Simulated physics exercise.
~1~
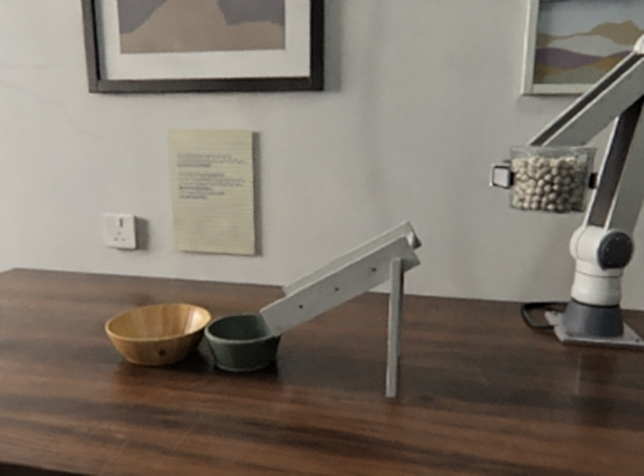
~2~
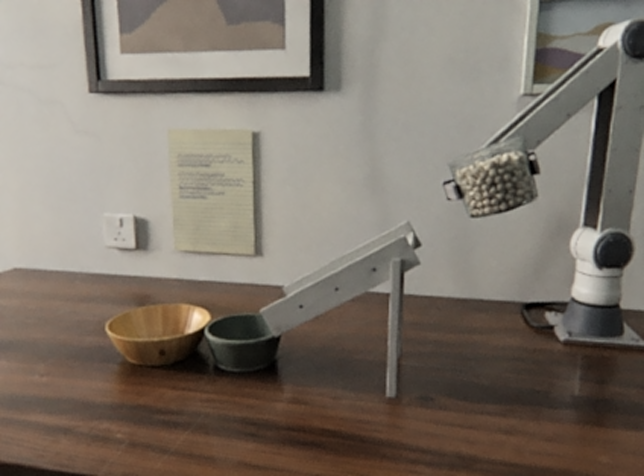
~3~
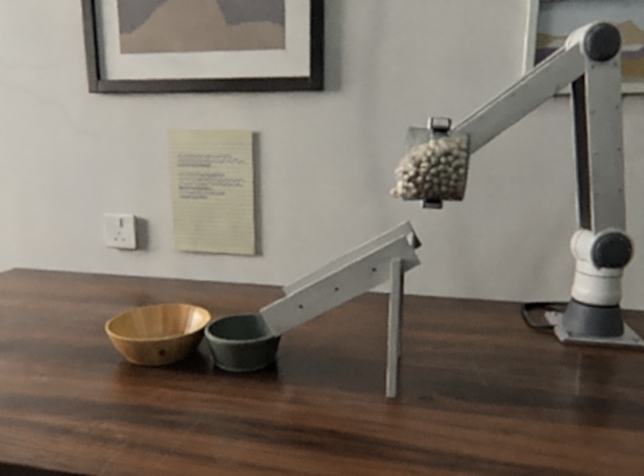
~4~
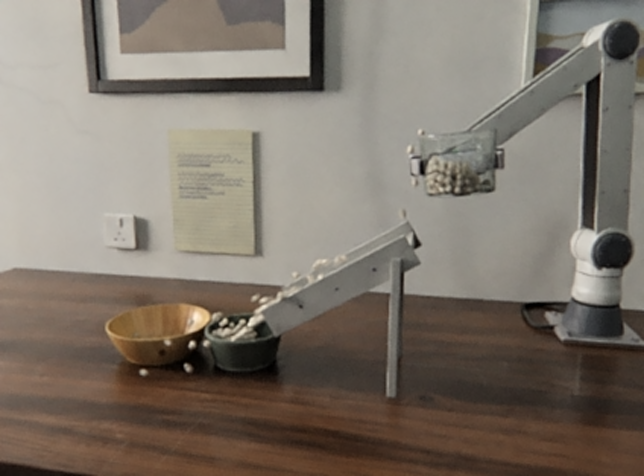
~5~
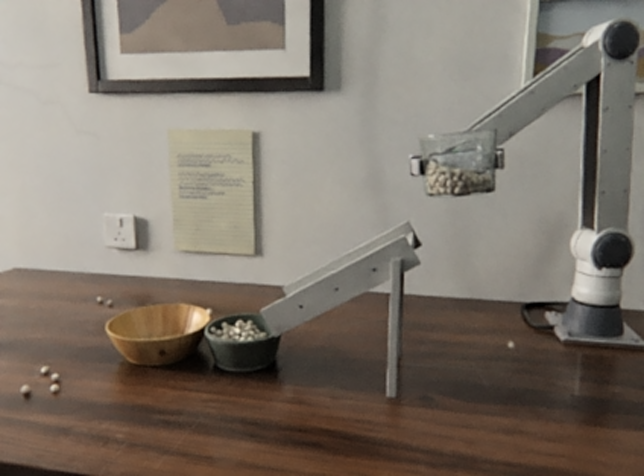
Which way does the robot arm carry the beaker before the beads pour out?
The arm carries the beaker to the left, toward the top of the chute.
